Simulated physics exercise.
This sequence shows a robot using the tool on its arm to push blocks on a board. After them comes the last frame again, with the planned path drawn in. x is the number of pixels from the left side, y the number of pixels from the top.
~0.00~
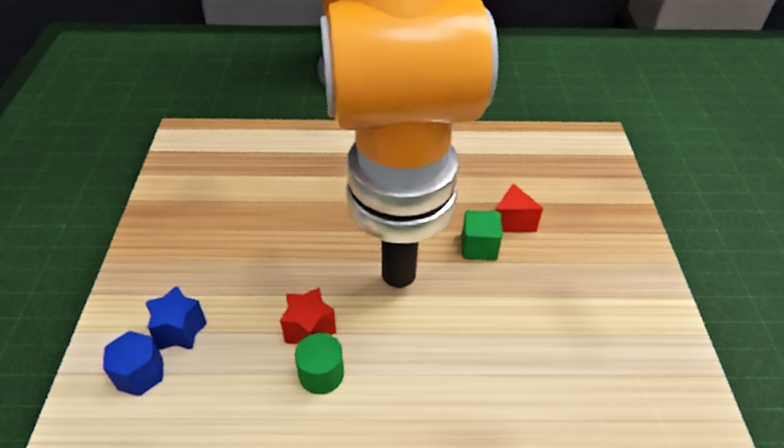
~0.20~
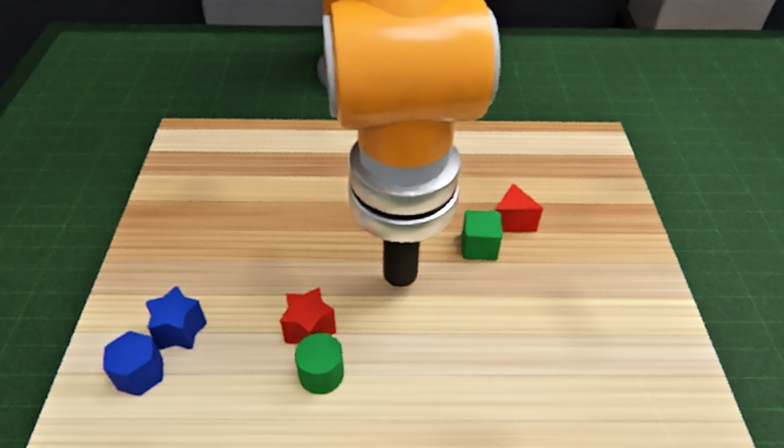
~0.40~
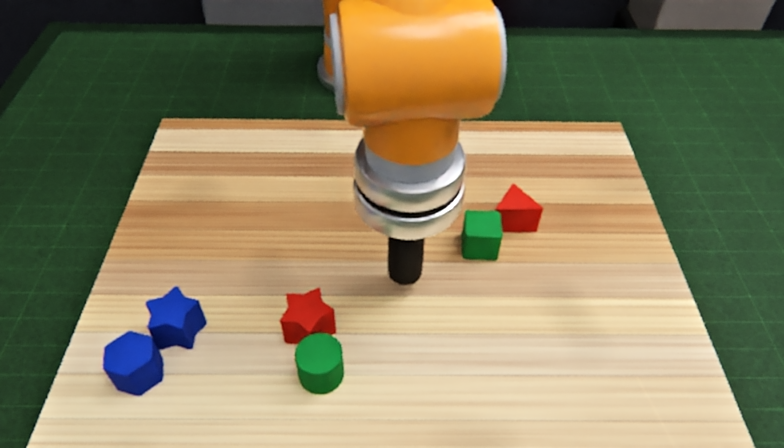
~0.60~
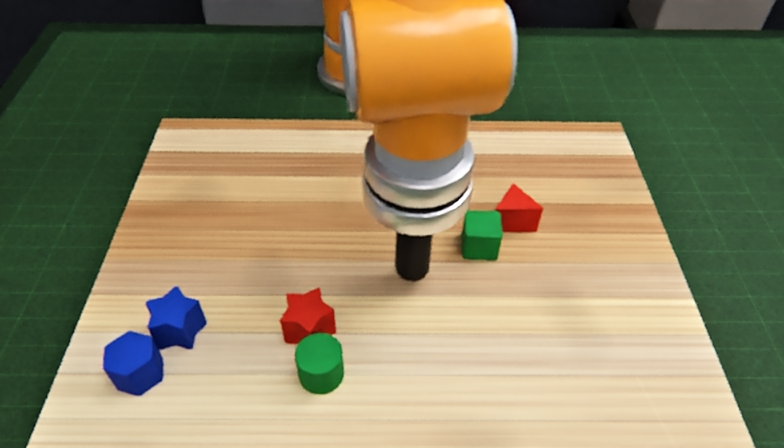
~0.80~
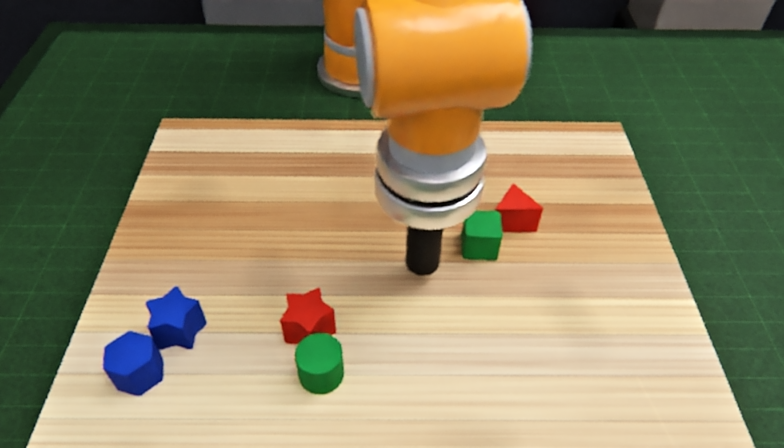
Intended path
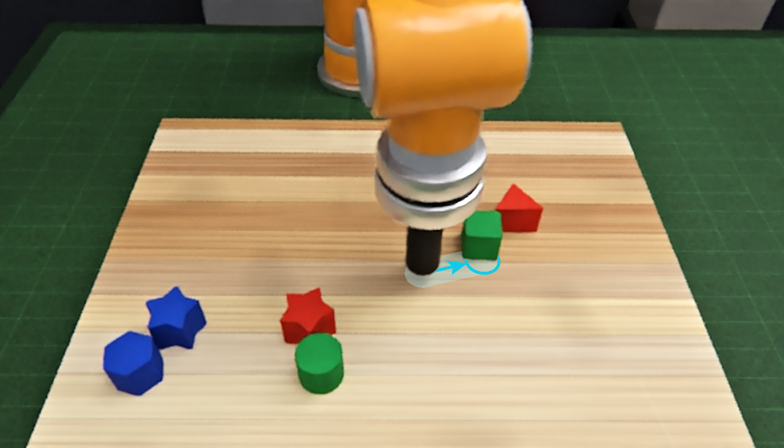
An orange robot arm with a silver collar and black tip hangs over a striped wooden board on a green surface, seen from above at a steady angle. Two blue blocks sit at left, a red star and green cylinder near the centre, and a green cube and red triangular block at right. The arm barely moves at first, then slides slightly right toward the cube, while every block stays still.
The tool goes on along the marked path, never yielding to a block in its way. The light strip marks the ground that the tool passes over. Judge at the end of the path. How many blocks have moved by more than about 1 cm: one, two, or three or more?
A pair of blocks is moved.
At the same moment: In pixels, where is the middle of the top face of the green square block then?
Most likely (508, 213).
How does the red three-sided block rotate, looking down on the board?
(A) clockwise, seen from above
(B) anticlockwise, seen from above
A
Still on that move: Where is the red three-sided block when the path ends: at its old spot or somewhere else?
By the last moment of the path, the red three-sided block has shifted.
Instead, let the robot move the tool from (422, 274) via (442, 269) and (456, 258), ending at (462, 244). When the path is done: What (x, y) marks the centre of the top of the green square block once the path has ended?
Top centre: (502, 211).
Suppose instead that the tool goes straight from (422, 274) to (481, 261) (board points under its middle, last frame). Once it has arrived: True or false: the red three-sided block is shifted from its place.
That is true.
The drawn path runs from (422, 274) to (482, 260).
What follows on the original path. Halfway along, tool at (454, 256); nothing pushed yet.
At the end, tool at (485, 249); green square block at (508, 213), turned 20° anticlockwise; red three-sided block at (521, 190), turned 20° clockwise.
